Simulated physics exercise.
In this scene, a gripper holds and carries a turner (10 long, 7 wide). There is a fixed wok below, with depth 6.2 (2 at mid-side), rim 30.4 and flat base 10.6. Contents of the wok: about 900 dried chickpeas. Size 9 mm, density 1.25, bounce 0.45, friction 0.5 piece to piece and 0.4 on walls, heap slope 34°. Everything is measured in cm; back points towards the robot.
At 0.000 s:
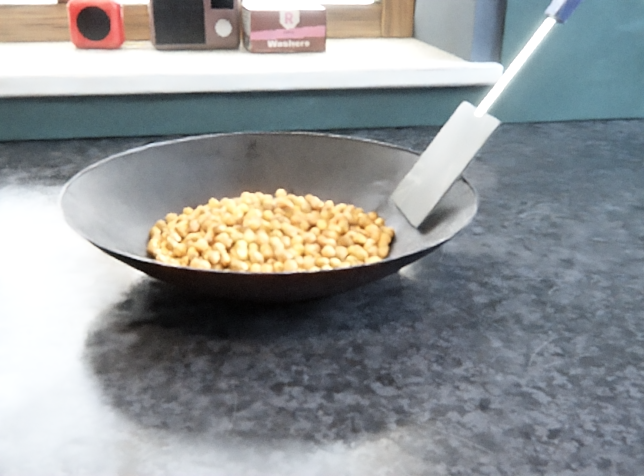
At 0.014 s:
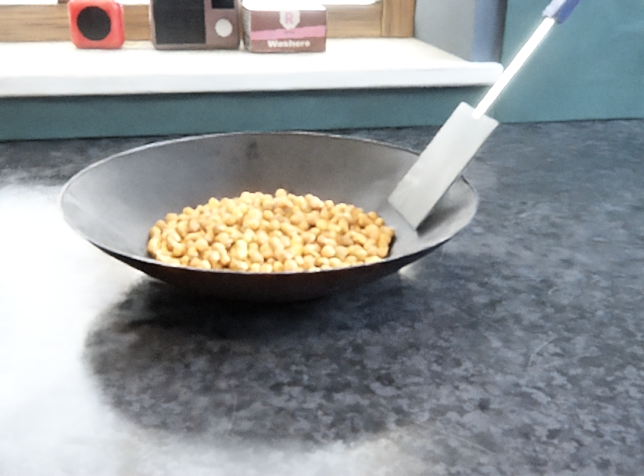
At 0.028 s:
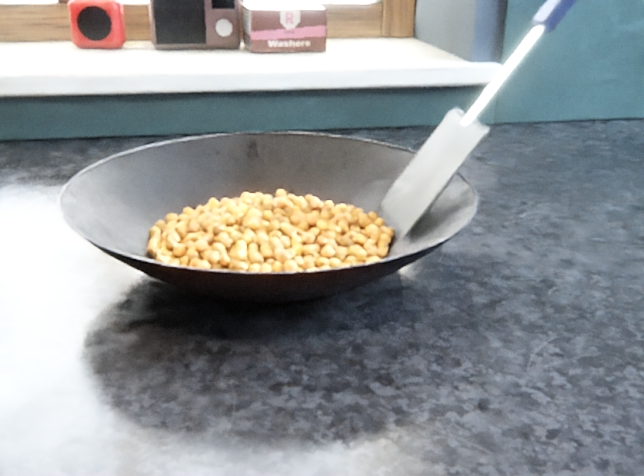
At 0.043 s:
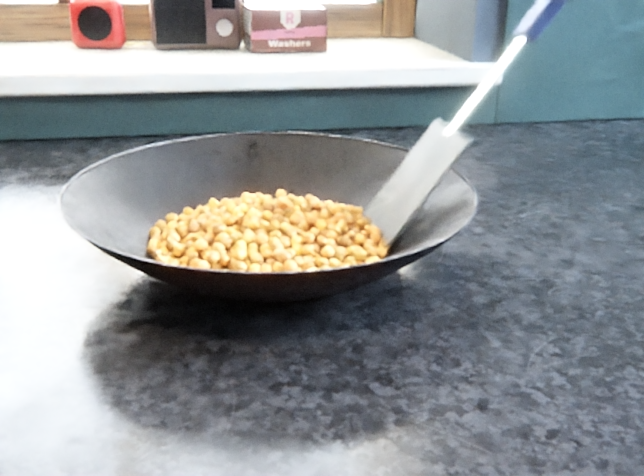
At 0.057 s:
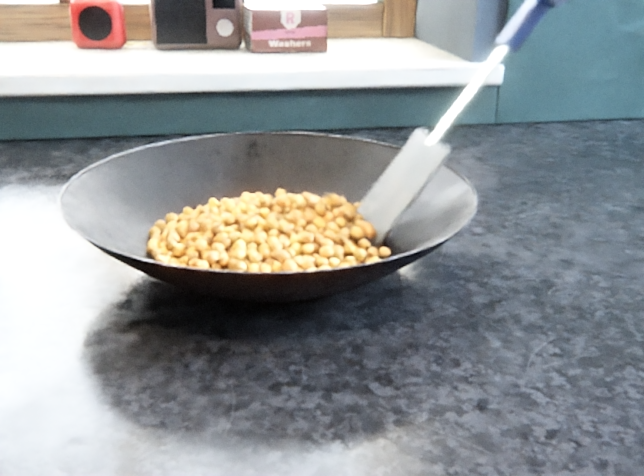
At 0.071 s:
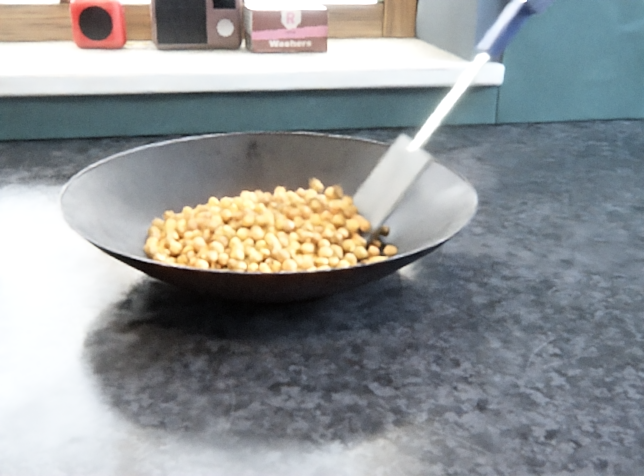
On a dark mottled countertop below a white windowsill, a wide black wok holds a heap of chickpeas, with a turner leaning against its right side. The turner barely shifts at first, then slides left into the heap, nudging the chickpeas leftward and slightly upward as a few scatter beside the blade.
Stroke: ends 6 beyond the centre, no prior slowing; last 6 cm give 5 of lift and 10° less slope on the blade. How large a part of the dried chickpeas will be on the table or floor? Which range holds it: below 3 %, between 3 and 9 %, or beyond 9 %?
The range beyond 9 %.
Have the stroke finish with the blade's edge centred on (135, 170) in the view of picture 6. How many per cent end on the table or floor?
Approximately 20 per cent, I reckon.
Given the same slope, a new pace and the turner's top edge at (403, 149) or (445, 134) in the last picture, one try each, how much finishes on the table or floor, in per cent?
Near 15 per cent in the first try and near 0 per cent in the second.
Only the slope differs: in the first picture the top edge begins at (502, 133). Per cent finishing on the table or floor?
Around 10 percent ends up on the table or floor.
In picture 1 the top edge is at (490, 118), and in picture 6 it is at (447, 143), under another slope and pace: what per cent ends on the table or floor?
Roughly 0 percent ends up there.
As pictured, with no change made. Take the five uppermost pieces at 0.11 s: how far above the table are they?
About 7 cm.
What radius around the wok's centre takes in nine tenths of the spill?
Around 60 centimetres from the centre.
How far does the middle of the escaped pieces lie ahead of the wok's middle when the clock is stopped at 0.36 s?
That distance is around 26 cm.
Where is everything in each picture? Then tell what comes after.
Turner top edge at (482, 111), sloping 54°; upper third of the load around (269, 231), from x 155 to 390, top at y 195; 900 in the wok, in the first picture.
Turner top edge at (480, 112), sloping 54°; upper third of the load around (269, 231), from x 155 to 390, top at y 195, in the second picture.
Turner top edge at (470, 119), sloping 54°; upper third of the load around (269, 231), from x 155 to 390, top at y 195, in the third picture.
Turner top edge at (453, 130), sloping 54°; upper third of the load around (269, 231), from x 155 to 390, top at y 195, in the fourth picture.
Turner top edge at (435, 139), sloping 54°; upper third of the load around (275, 228), from x 155 to 385, top at y 195, in the fifth picture.
Turner top edge at (417, 146), sloping 54°; upper third of the load around (275, 225), from x 150 to 390, top at y 185; 900 in the wok, in the sixth picture.
By 0.11 s, sloping 54°, highest piece 9 above the table; 900 in the wok.
By 0.15 s, sloping 51°, highest piece 10 above the table; 900 in the wok.
By 0.36 s, sloping 44°, highest piece 7 above the table; 790 in the wok, 88 on the table or floor, 22 on the blade or in flight.
By 1.41 s, sloping 44°, highest piece 6 above the table; 790 in the wok, 110 on the table or floor.
Final count, 790 in the wok, 110 on the table or floor. That is 12 % on the table or floor.
